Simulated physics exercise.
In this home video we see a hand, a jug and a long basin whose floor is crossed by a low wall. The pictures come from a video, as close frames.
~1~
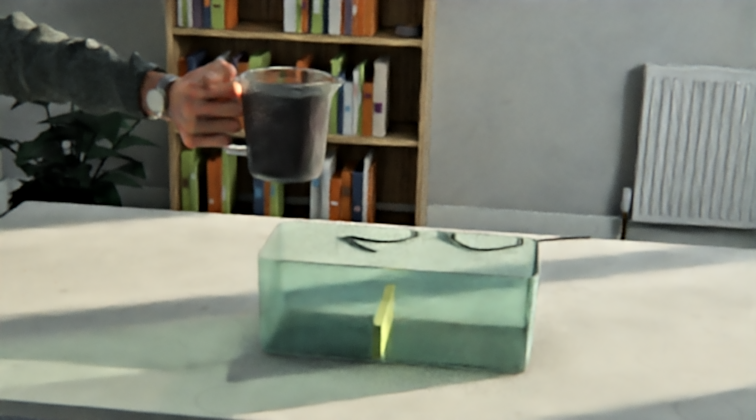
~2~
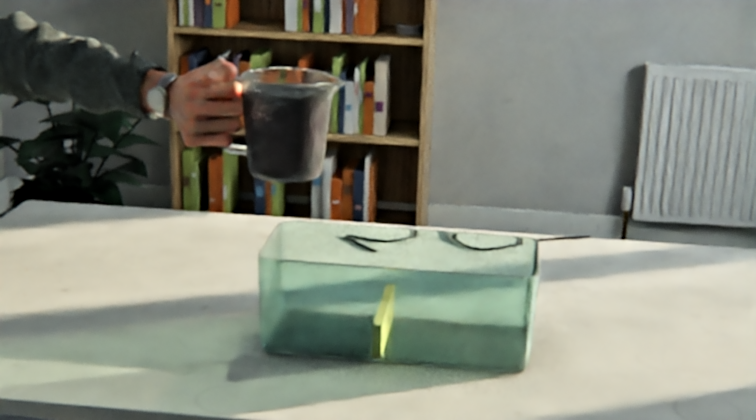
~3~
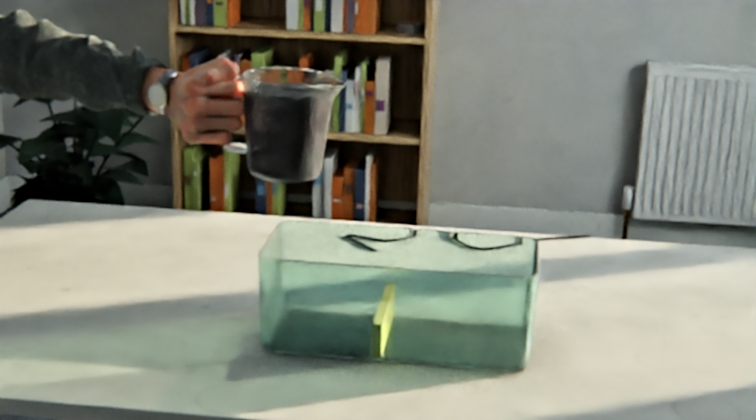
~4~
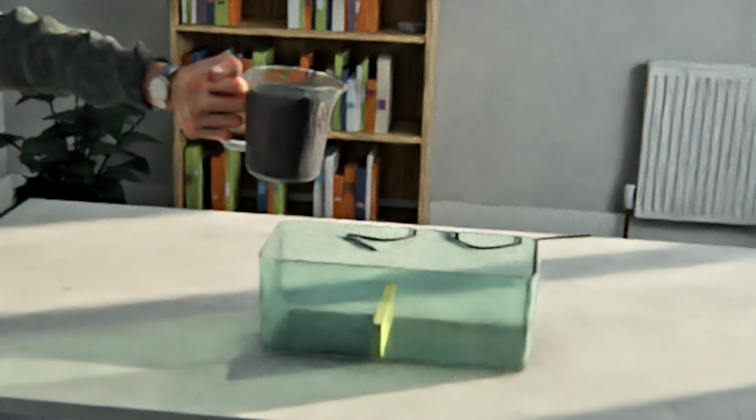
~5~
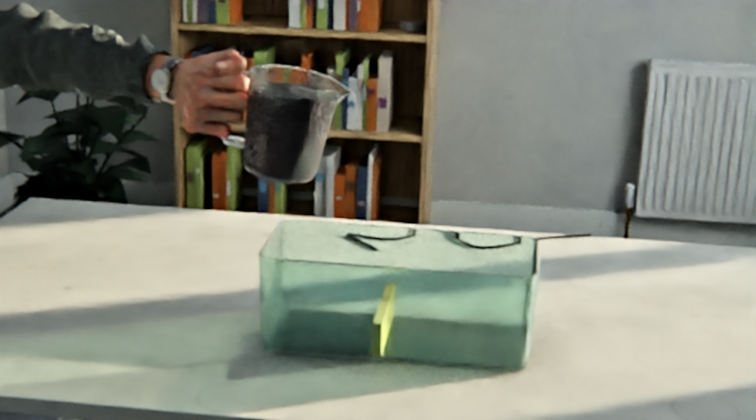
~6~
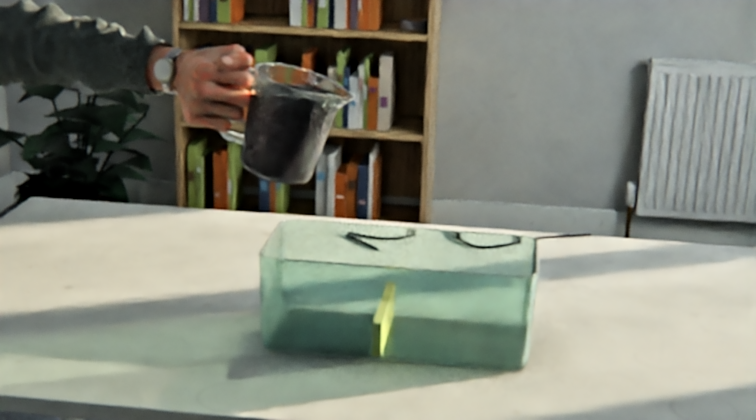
In this clip, a hand holds a glass jug of dark wine above and behind a long greenish basin with a low yellow wall across its floor, then gradually tilts the jug to the right.
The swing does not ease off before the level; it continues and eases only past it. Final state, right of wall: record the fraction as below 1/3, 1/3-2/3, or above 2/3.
Falls in the midrange.
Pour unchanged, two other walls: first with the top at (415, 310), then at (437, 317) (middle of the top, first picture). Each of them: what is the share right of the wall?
Respectively 15 and 10 per cent, approximately.
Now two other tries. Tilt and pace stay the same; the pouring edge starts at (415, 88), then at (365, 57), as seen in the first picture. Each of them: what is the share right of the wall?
First try 90 %, second try 80 %.
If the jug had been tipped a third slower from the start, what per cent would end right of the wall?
About 70 per cent.
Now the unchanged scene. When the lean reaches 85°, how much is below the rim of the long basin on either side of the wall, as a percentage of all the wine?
0 % left, 10 % right.
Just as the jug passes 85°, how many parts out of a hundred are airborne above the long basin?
Near 25 %.
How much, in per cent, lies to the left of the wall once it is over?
Close to 45 in a hundred.
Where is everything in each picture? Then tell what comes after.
It leans 0°; its right rim is at (344, 81); the wine meets the walls at (246, 89) and (330, 93); the long basin's rim runs from (269, 240) to (538, 259); the wall's top is at (384, 304), in the first picture.
It leans 1°; its right rim is at (344, 82); the wine meets the walls at (247, 88) and (331, 94), in the second picture.
It leans 2°; its right rim is at (346, 84); the wine meets the walls at (248, 87) and (332, 95), in the third picture.
It leans 5°; its right rim is at (348, 87); the wine meets the walls at (251, 88) and (334, 96), in the fourth picture.
It leans 9°; its right rim is at (351, 92); the wine meets the walls at (253, 88) and (337, 98), in the fifth picture.
It leans 14°; its right rim is at (354, 98); the wine meets the walls at (255, 89) and (341, 98), in the sixth picture.
A moment on, the jug is tipped on its side and 66 per cent is still to pour, 0 is left of the wall and 9 right of it.
Next, the jug is tipped right over and 8 per cent is still to pour, 29 is left of the wall and 50 right of it.
Then the jug is tipped right over and 0 per cent is still to pour, 45 is left of the wall and 52 right of it.
Later the jug is tipped right over and 0 per cent is still to pour, 45 is left of the wall and 53 right of it.
In the end 45 per cent lies left of the wall, 53 right of it and 2 outside.
